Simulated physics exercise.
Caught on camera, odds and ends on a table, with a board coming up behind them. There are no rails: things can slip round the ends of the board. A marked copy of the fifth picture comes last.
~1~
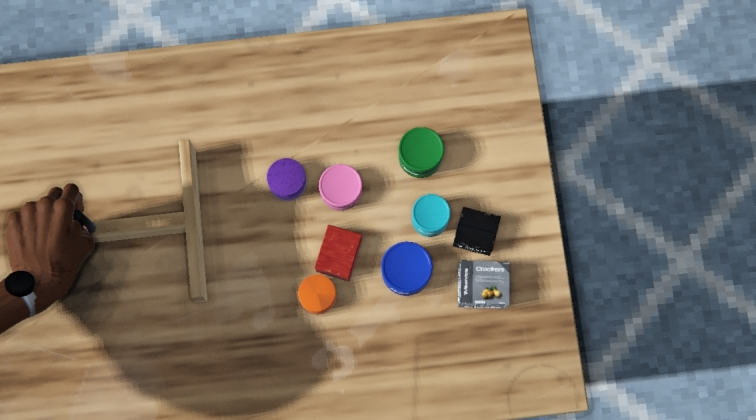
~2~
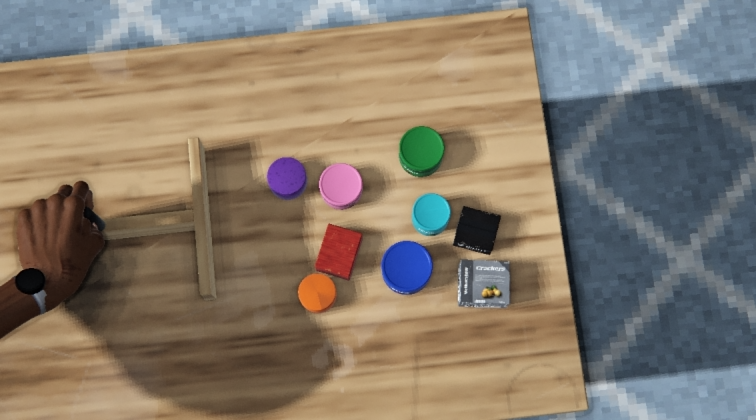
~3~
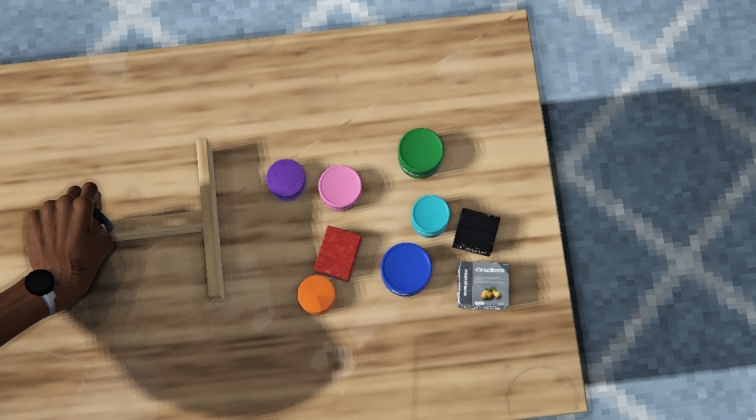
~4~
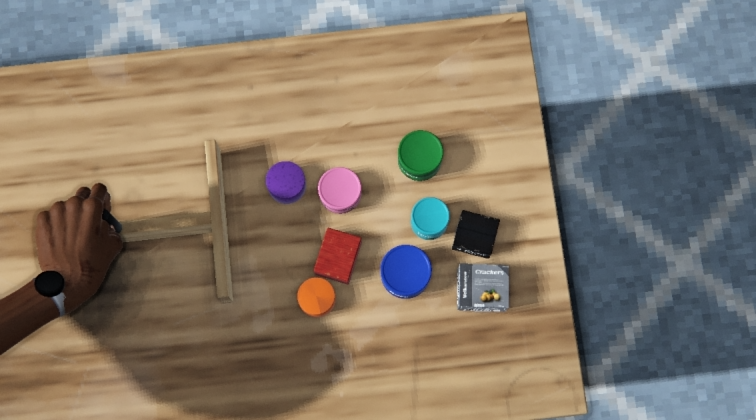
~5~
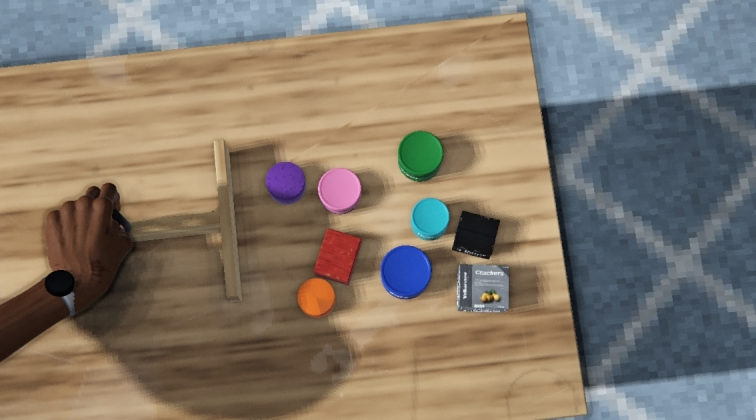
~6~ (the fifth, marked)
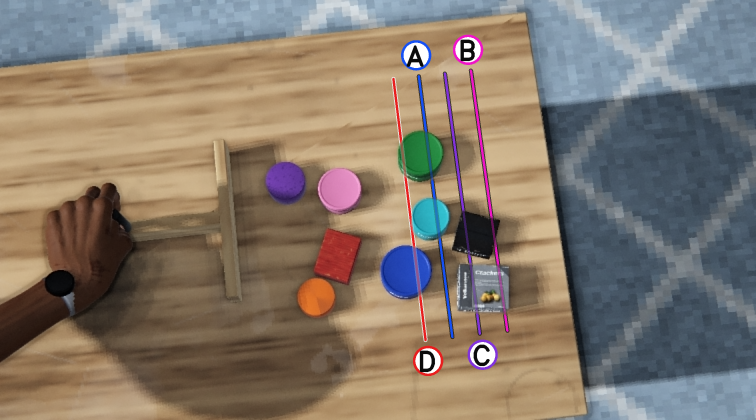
A wooden board on a handle, gripped by a hand wearing a watch, starts at the left of a wooden table and slides slowly right. It draws nearer the purple pot, narrowing the gap, while the colourful round tubs, red block, black item and grey packet stay in their places without being touched.
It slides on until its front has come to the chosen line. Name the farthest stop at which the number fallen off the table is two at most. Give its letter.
No third one falls up to B.
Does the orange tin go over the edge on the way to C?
No.
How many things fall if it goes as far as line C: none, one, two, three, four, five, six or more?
The count is none.
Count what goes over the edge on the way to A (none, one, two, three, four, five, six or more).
In all, none.
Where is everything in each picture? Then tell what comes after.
In the first frame, turquoise jar (431, 216); green tub (421, 153); purple pot (287, 180).
In the second frame, board (199, 215); grey packet (483, 284).
In the third frame, board (208, 216); red block (339, 254).
In the fourth frame, board (216, 217); blue tub (406, 272).
In the fifth frame, board (225, 217); turquoise jar (430, 220); green tub (420, 156); purple pot (287, 183).
On the marked copy, A at (435, 203); B at (489, 197); C at (462, 200); D at (409, 206).
With B. Early on, board (320, 206); orange tin (345, 306); purple pot (342, 171).
Further on, board (415, 196); grey packet (527, 304); black box (506, 234).
At the end, board (487, 188); black box (557, 237); green tub (542, 150); none fallen.
As for the rest, A is within the limit but short; C is within the limit but short; D is within the limit but short.
